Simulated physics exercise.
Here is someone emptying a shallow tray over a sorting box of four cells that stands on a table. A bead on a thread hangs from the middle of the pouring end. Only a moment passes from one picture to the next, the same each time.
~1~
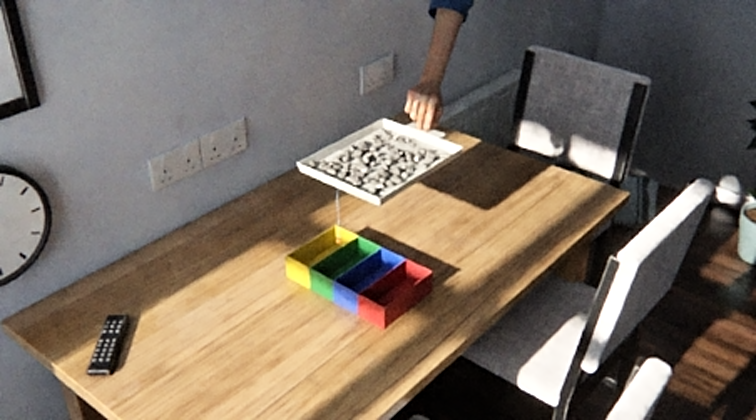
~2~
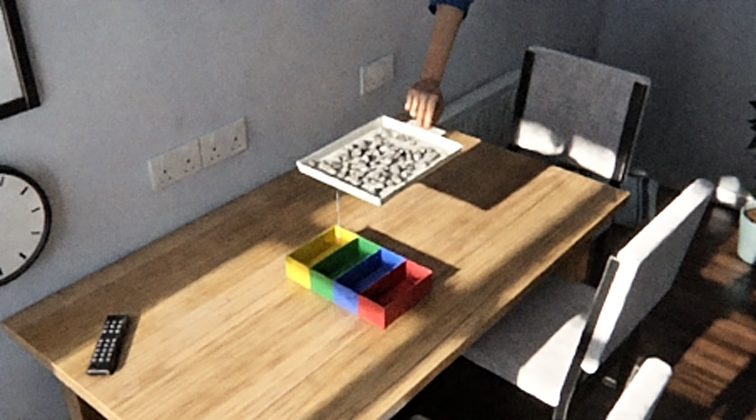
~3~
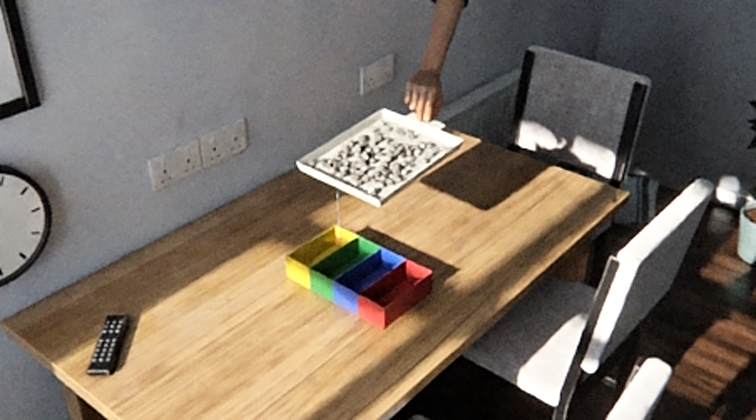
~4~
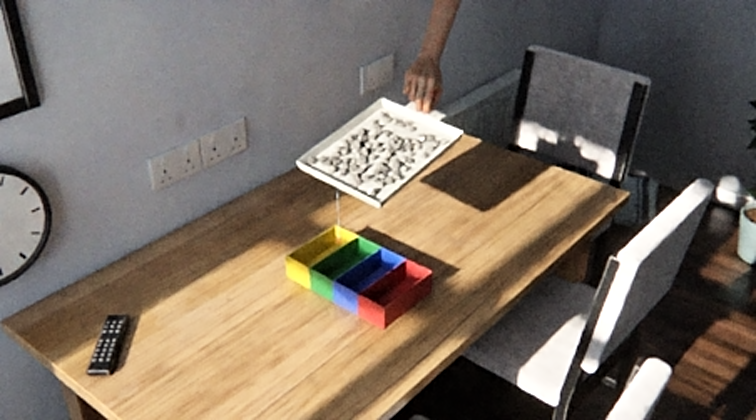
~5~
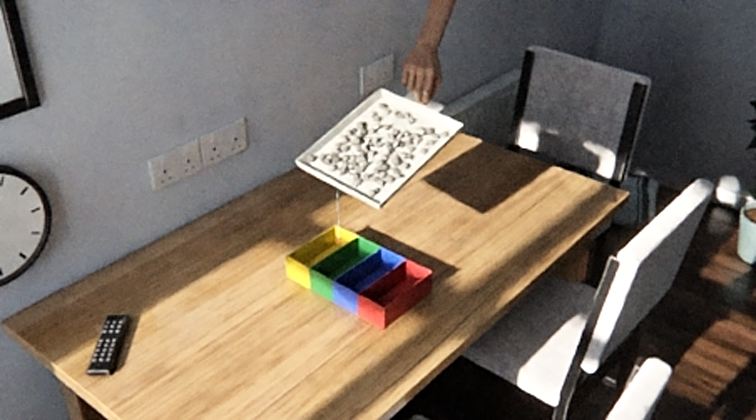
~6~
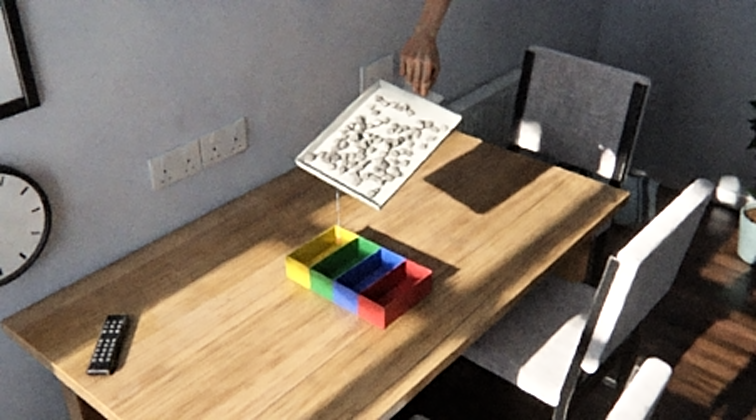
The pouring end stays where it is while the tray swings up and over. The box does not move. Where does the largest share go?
Fullest: The blue cell.
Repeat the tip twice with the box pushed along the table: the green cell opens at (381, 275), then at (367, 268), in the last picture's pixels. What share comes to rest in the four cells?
First some 80, then 90 per cent.
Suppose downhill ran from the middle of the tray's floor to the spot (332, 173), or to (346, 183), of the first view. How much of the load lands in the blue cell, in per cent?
First some 0, then 20 per cent.
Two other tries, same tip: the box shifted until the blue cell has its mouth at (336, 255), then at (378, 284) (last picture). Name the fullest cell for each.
One: The red cell. Two: That green cell.
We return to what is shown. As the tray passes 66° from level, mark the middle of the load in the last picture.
At about (358, 179).
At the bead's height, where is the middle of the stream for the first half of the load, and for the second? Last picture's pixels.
Early half (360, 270), late half (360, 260).
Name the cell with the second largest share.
Next in line is the green cell.
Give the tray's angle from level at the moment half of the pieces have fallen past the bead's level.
Around 95° of tilt.
Just after the last frame, tray tipped steeply; almost all on the tray; just a few falling or outside the box.
A moment on, tray tipped past a quarter turn; about a tenth on the tray; roughly a third in the blue cell; roughly a quarter in the green cell; about a tenth in the red cell; just a few in the yellow cell; roughly a quarter falling or outside the box.
Further on, tray tipped past a quarter turn; roughly half in the blue cell; roughly a quarter in the green cell; about a tenth in the red cell; about a tenth in the yellow cell; just a few falling or outside the box.
When it is over, tray tipped past a quarter turn; roughly half in the blue cell; roughly a quarter in the green cell; about a tenth in the red cell; about a tenth in the yellow cell; just a few outside the box.
